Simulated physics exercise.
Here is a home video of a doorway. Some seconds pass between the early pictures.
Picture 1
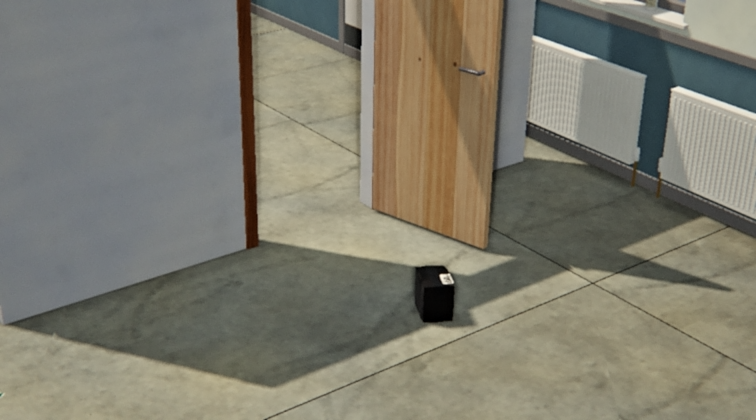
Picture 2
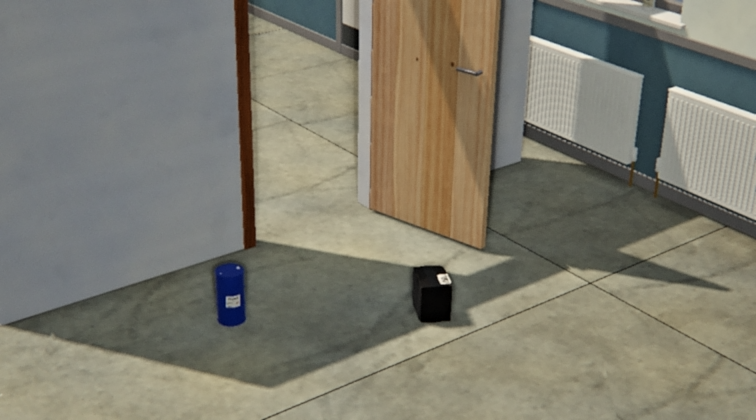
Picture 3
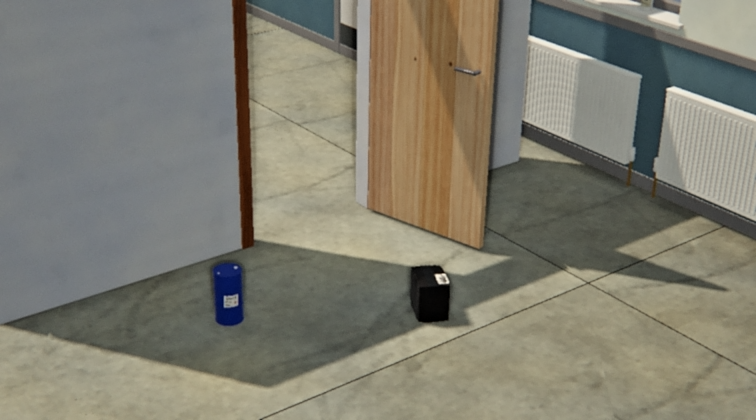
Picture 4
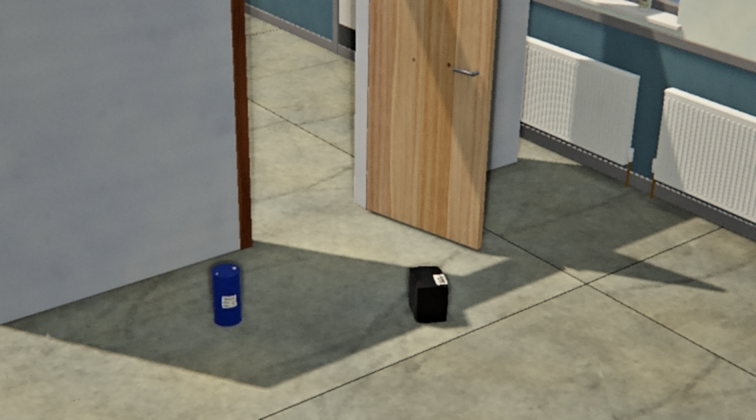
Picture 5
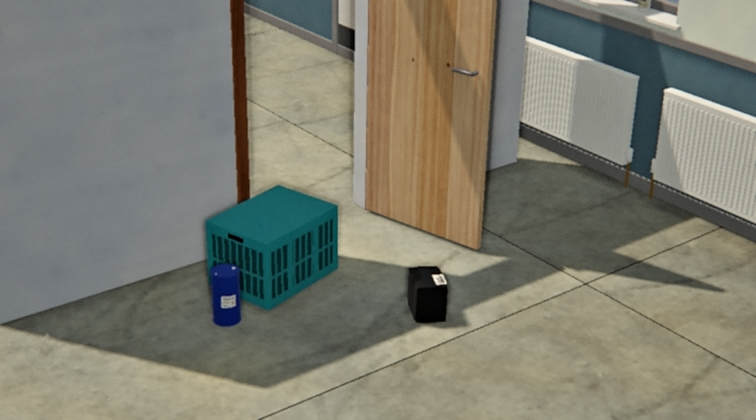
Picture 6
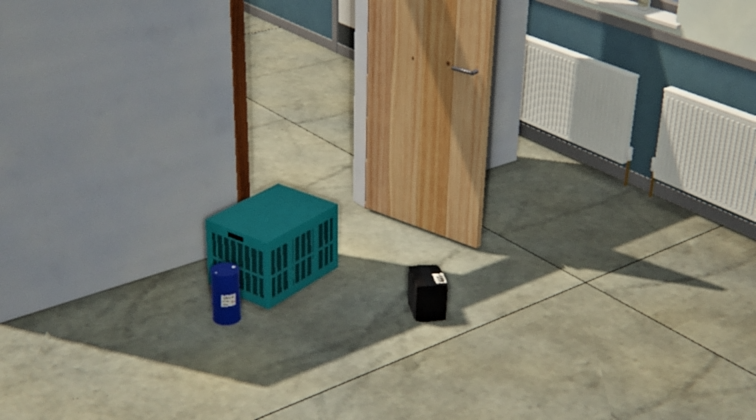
The video shows a wide-open wooden door standing still with a black parcel on the floor near it; a blue canister appears to its left, then a turquoise chest appears behind the canister, and nothing visibly moves otherwise.
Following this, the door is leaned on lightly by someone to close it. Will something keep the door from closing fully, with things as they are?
Yes, it gets held up.
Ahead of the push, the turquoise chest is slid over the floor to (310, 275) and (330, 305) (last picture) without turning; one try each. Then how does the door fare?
Well, the first time the door halts partway, and the second time it completes its swing.
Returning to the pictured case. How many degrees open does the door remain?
Near 40° open.
Then, 0.70 s on from there, door 77° open.
Then, 1.00 s on from there, door 54° open.
In the end, door 40° open; all 3 unmoved. At the end, from the last picture's camera, turquoise chest near (269, 244).
